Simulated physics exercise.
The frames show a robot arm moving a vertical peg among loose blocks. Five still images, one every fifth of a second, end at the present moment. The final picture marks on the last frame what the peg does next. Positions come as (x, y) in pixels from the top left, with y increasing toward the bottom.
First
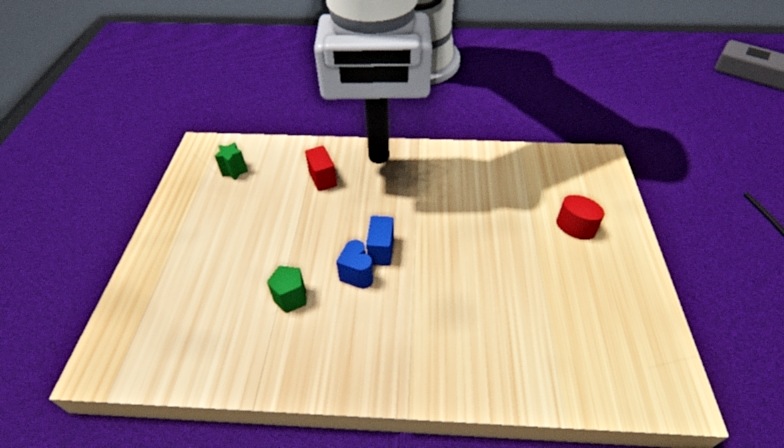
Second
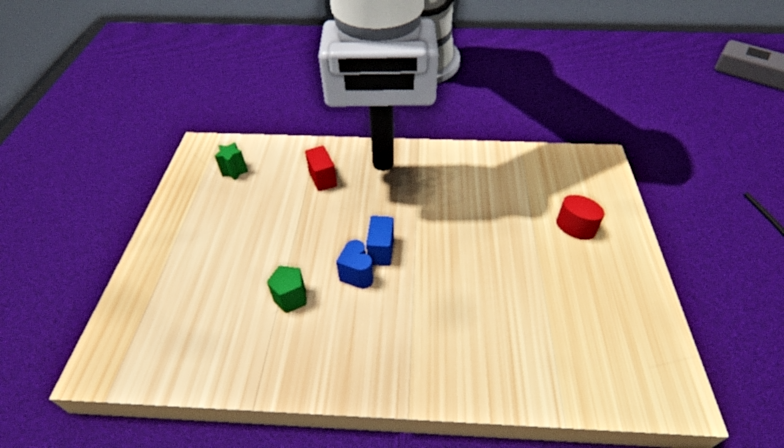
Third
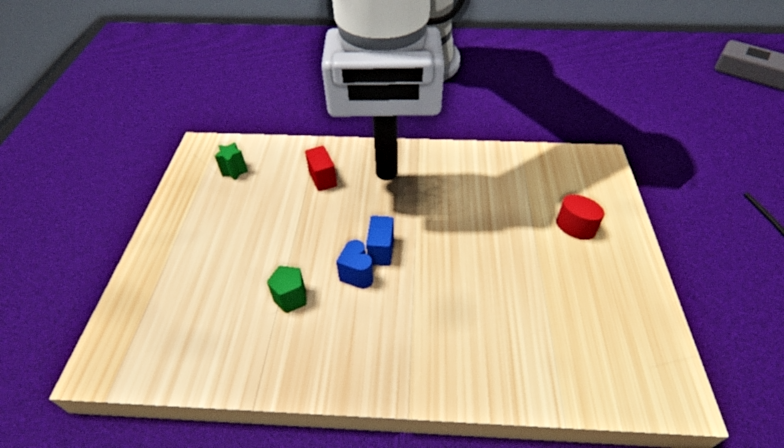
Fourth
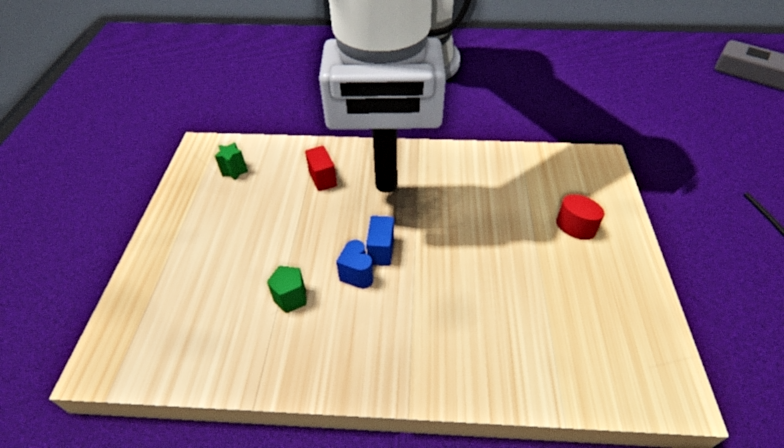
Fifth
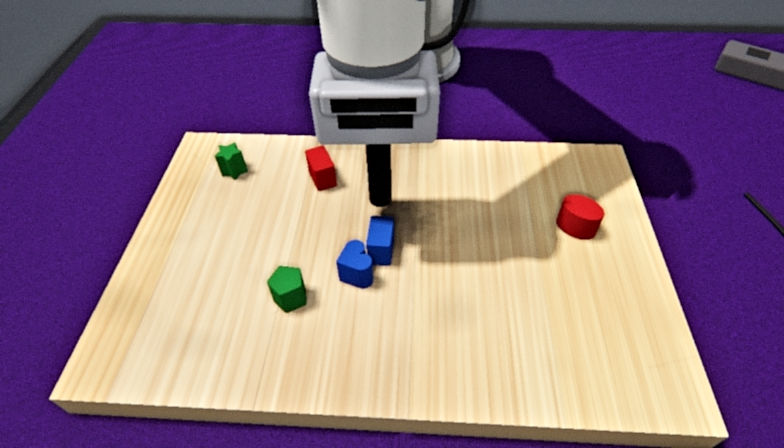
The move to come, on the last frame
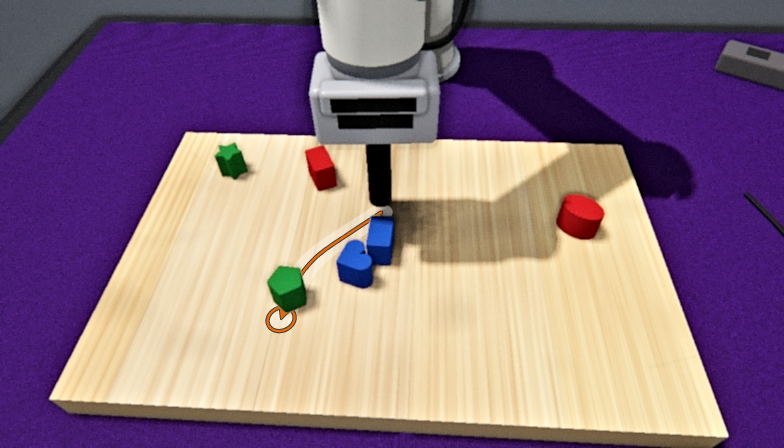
To begin with, a robot arm holds a black vertical peg near the far edge of a wooden board scattered with red, green and blue blocks. The peg moves toward the viewer, drifting slightly right, then back left as it nears the touching blue blocks, while every block stays still.
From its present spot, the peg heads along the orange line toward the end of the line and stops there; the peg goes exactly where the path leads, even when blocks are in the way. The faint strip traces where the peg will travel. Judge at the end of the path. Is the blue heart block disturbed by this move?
It keeps its position.
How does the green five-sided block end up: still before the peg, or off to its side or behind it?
The peg still has it in front.
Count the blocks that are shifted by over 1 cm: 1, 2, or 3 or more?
It moves one block.
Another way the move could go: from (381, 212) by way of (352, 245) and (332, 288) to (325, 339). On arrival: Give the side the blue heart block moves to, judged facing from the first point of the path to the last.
The answer is left.
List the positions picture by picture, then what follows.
In the first frame, tip of the peg (379, 157), middles of tops, green five-sided block (285, 279), blue heart block (355, 255).
In the second frame, peg (383, 164), nothing pushed.
In the third frame, peg (387, 173), nothing pushed.
In the fourth frame, peg (386, 185), nothing pushed.
In the fifth frame, peg (381, 200), green five-sided block (285, 279), blue heart block (355, 255).
The line goes from (381, 212) through (341, 239) and (303, 272) to (281, 319).
The first path, step by step. One third of the way, peg (339, 226); nothing pushed yet.
Two thirds of the way, peg (300, 260); nothing pushed yet.
At the end, peg (277, 307); green five-sided block (262, 327); blue heart block unmoved.
